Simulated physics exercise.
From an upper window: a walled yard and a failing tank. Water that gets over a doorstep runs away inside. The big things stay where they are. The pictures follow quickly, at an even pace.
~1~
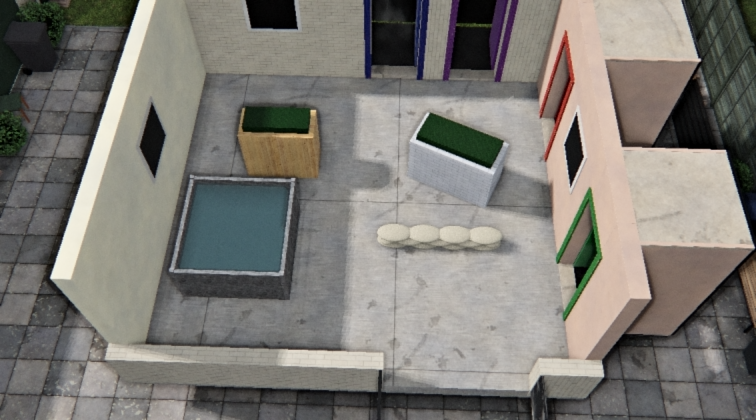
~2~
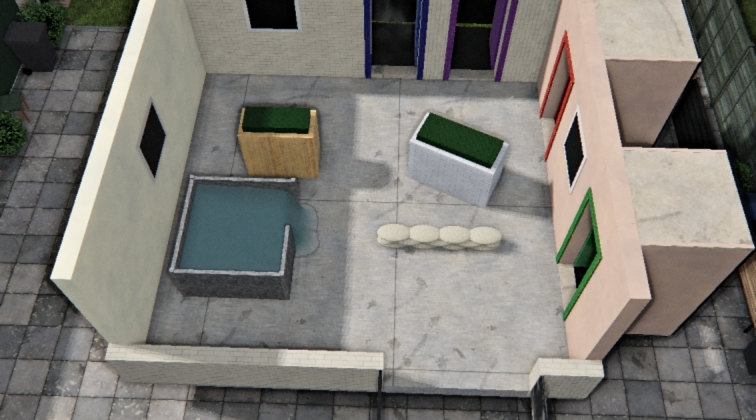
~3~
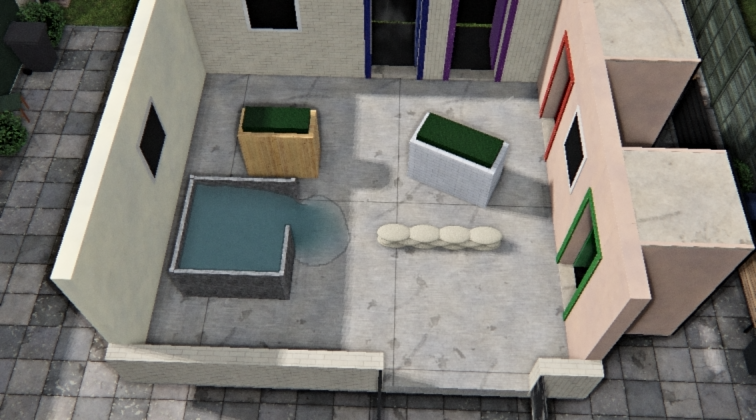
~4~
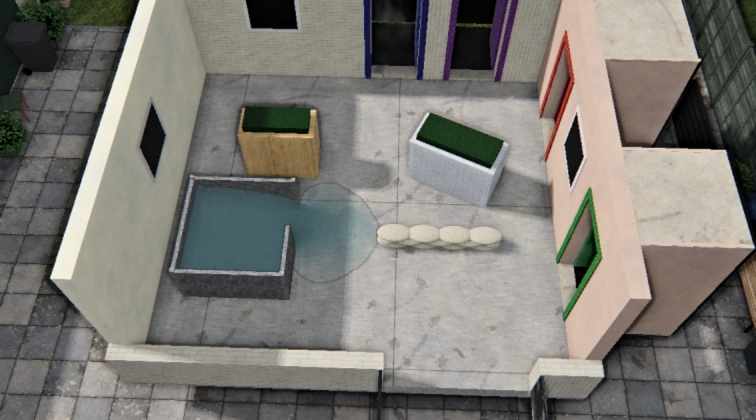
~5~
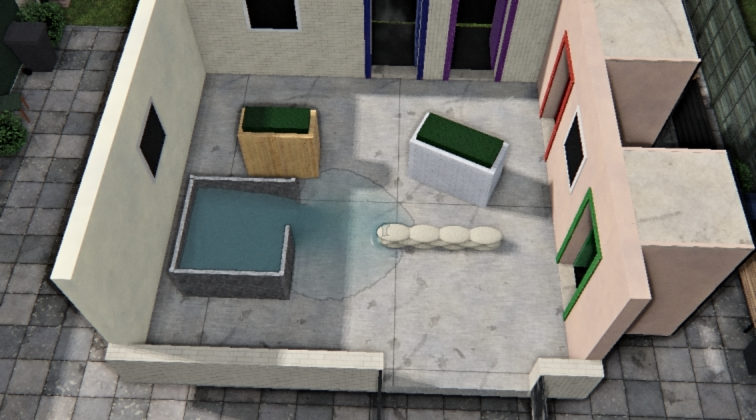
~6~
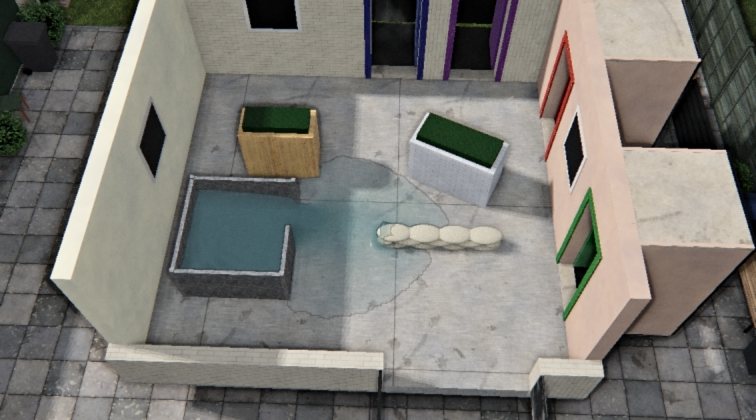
In the video, a square tank of still water stands in a walled yard with two planters, then its right side opens and water pours out, spreading rightward across the paving in a widening sheet around a row of pale, rounded objects.
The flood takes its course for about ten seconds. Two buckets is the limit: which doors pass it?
The green door floods; the blue door holds within the limit; the red door floods; the purple door floods.
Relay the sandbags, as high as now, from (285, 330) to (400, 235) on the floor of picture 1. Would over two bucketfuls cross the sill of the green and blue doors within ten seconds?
Then: The green door is over; the blue door goes over.
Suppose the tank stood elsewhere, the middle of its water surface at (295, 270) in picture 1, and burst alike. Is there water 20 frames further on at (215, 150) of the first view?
There: Clear.
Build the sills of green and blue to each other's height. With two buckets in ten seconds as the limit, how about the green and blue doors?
In short: Green door takes less; blue door passes that mark.
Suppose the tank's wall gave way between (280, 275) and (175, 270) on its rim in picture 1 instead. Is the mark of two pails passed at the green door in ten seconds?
In short: The green one goes over.
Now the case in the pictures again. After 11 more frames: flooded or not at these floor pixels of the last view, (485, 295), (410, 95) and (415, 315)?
In that order: Under water, wet, flooded.
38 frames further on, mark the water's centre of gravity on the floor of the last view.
Near (394, 214).
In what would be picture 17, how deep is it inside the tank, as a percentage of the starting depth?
I make it 48 per cent.
A moment on, water covers 30 % of the floor; the green door not reached, the blue door not reached, the red door not reached, the purple door not reached.
Next, water covers 50 % of the floor; the green door under two buckets in, the blue door wet at the sill, nothing in, the red door not reached, the purple door wet at the sill, nothing in.
Then, water covers 55 % of the floor; the green door over two buckets in, the blue door wet at the sill, nothing in, the red door wet at the sill, nothing in, the purple door over two buckets in.
Later, water covers 65 % of the floor; the green door over two buckets in, the blue door under two buckets in, the red door under two buckets in, the purple door over two buckets in.
In the end, water covers 80 % of the floor; the green door over two buckets in, the blue door under two buckets in, the red door over two buckets in, the purple door over two buckets in.
